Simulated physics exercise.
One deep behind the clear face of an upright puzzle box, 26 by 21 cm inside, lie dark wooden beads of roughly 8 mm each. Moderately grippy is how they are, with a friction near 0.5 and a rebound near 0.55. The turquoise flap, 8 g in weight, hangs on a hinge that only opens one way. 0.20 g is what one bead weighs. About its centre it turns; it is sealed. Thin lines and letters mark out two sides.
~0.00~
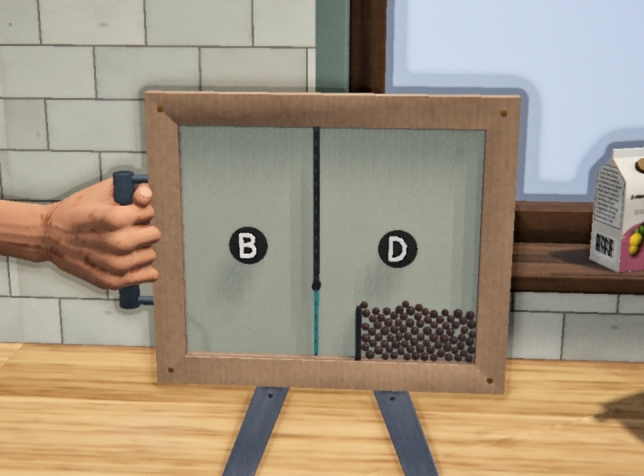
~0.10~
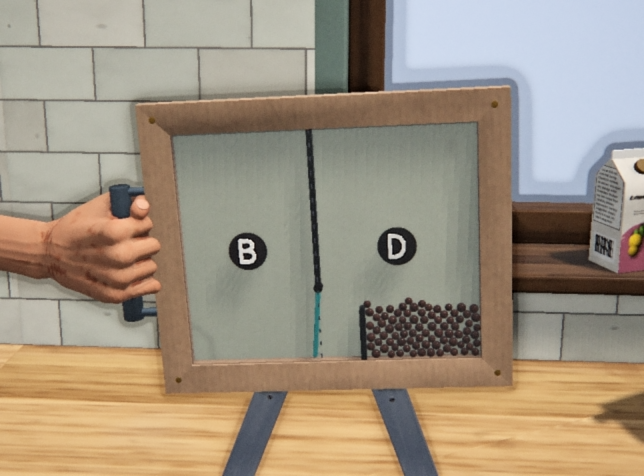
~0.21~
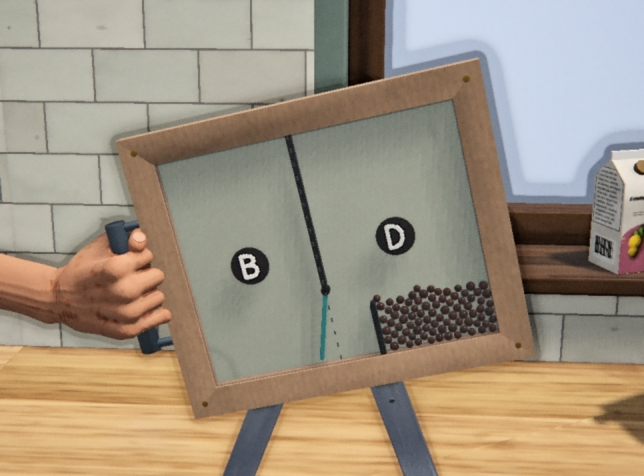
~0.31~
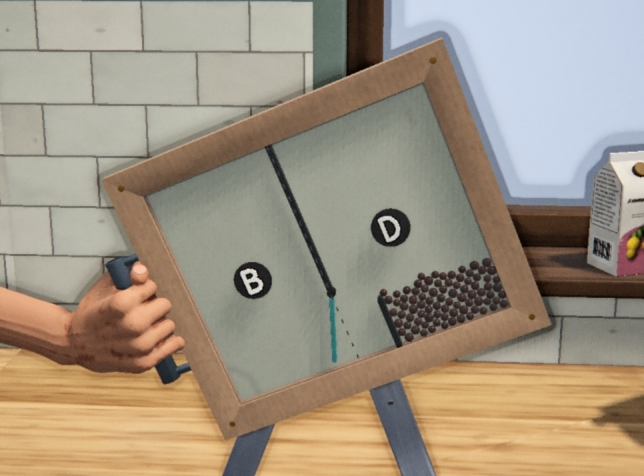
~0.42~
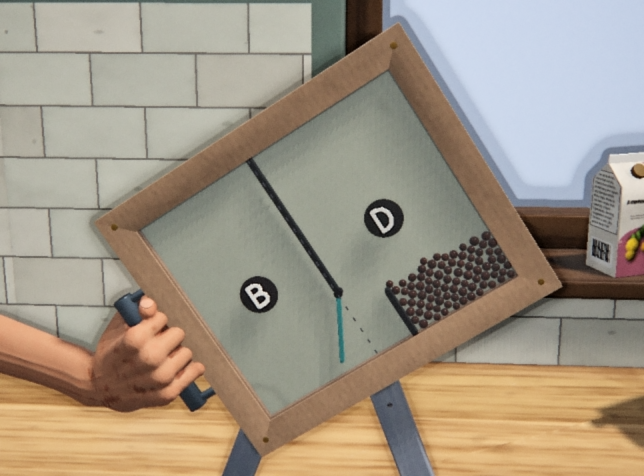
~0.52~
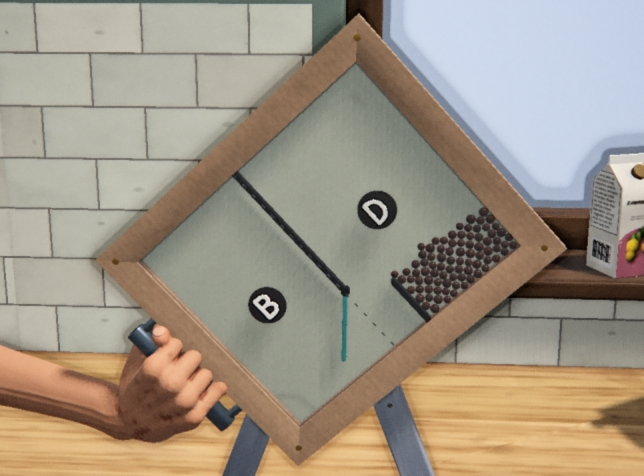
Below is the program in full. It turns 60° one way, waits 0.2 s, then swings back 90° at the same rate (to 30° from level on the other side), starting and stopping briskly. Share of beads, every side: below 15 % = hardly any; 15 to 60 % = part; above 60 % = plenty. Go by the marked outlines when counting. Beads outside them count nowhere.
B: Part; D: Plenty.
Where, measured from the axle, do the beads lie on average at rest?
The middle sits around 1 cm left of it and 10 cm below it.
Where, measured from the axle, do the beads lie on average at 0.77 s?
Position estimate: Right 10 cm, above 2 cm.
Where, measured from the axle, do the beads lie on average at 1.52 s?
Offset approx. 4 cm right, 8 cm below.
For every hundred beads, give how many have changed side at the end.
My reckoning puts it near 25 percent.
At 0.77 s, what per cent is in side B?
Share: Near 5 per cent.
After 0.77 s, it stands 60° anticlockwise; the beads' middle is 10 cm right of and 2 cm above the centre; B 5 %, D 95 %; turquoise flap open 54°.
After 1.52 s, it stands 15° anticlockwise; the beads' middle is 4 cm right of and 8 cm below the centre; B 30 %, D 70 %; turquoise flap open 20°.
After 2.06 s, it stands 30° clockwise; the beads' middle is 1 cm left of and 10 cm below the centre; B 25 %, D 75 %; turquoise flap shut.
At rest by 3.0 s, it stands 30° clockwise; B 25 %, D 75 %; turquoise flap shut.
